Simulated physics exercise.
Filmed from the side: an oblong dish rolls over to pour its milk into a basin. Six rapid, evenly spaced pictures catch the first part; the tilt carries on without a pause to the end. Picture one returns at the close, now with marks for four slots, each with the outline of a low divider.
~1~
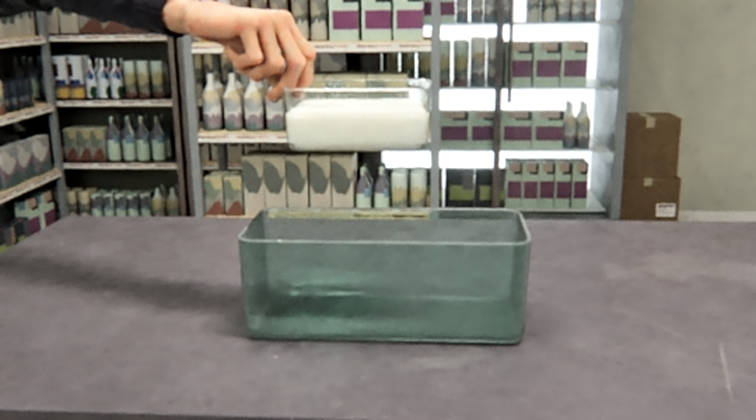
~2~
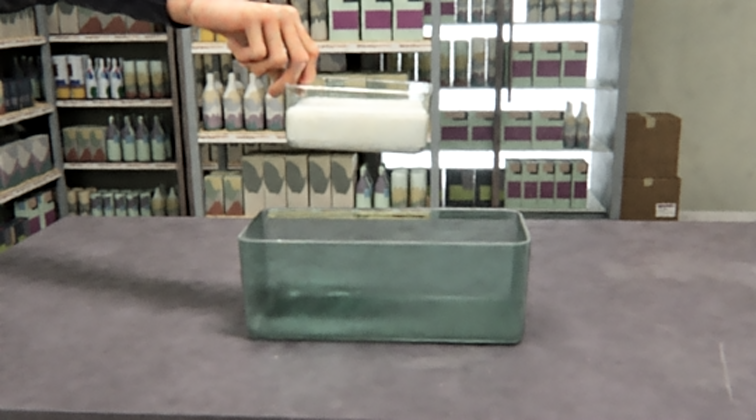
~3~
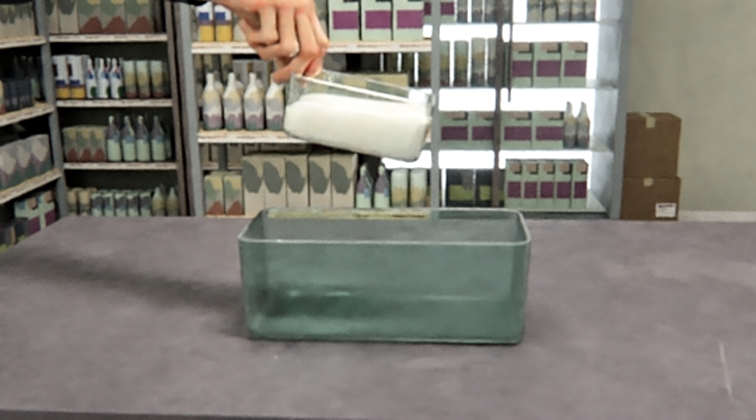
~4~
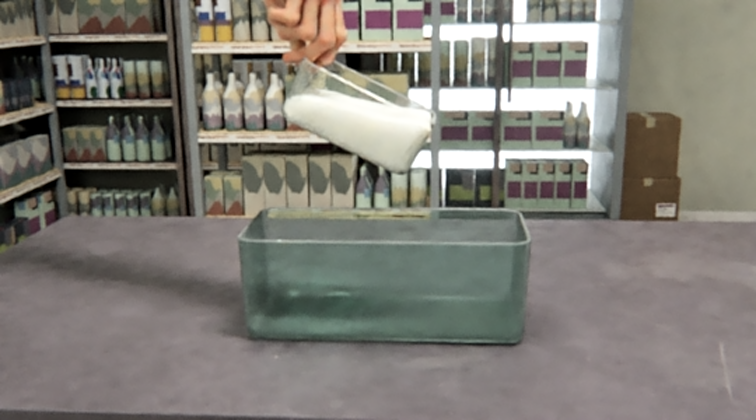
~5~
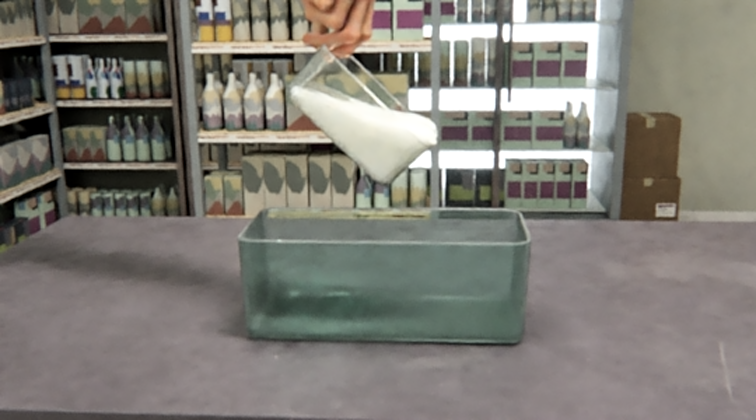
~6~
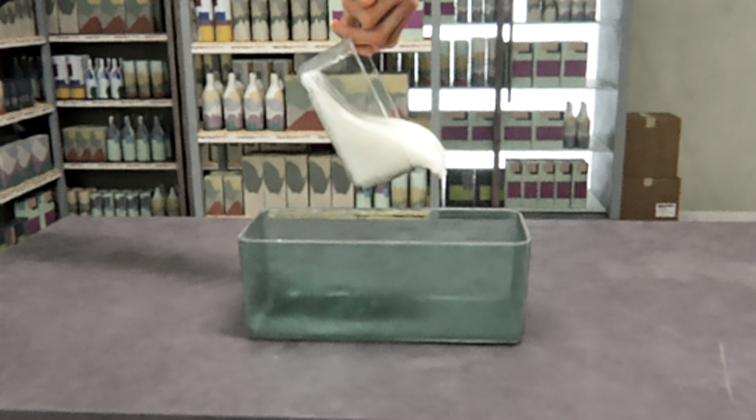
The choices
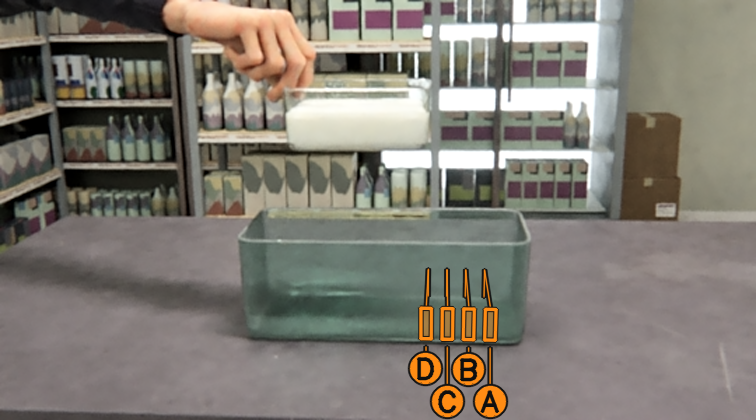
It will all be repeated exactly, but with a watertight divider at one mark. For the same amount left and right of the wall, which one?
The best place is C.
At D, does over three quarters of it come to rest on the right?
No, it does not.
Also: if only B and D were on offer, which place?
It is D.
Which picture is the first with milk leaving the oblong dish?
Picture 5.
On the marked copy, A at (490, 347); B at (468, 347); C at (447, 347); D at (425, 346).
With A, about 71 % ends left of the wall and 19 % right of it; 10 % is lost outside.
With B, about 73 % ends left of the wall and 21 % right of it; 6 % is lost outside.
With C, about 48 % ends left of the wall and 47 % right of it; 5 % is lost outside.
With D, about 37 % ends left of the wall and 59 % right of it; 4 % is lost outside.
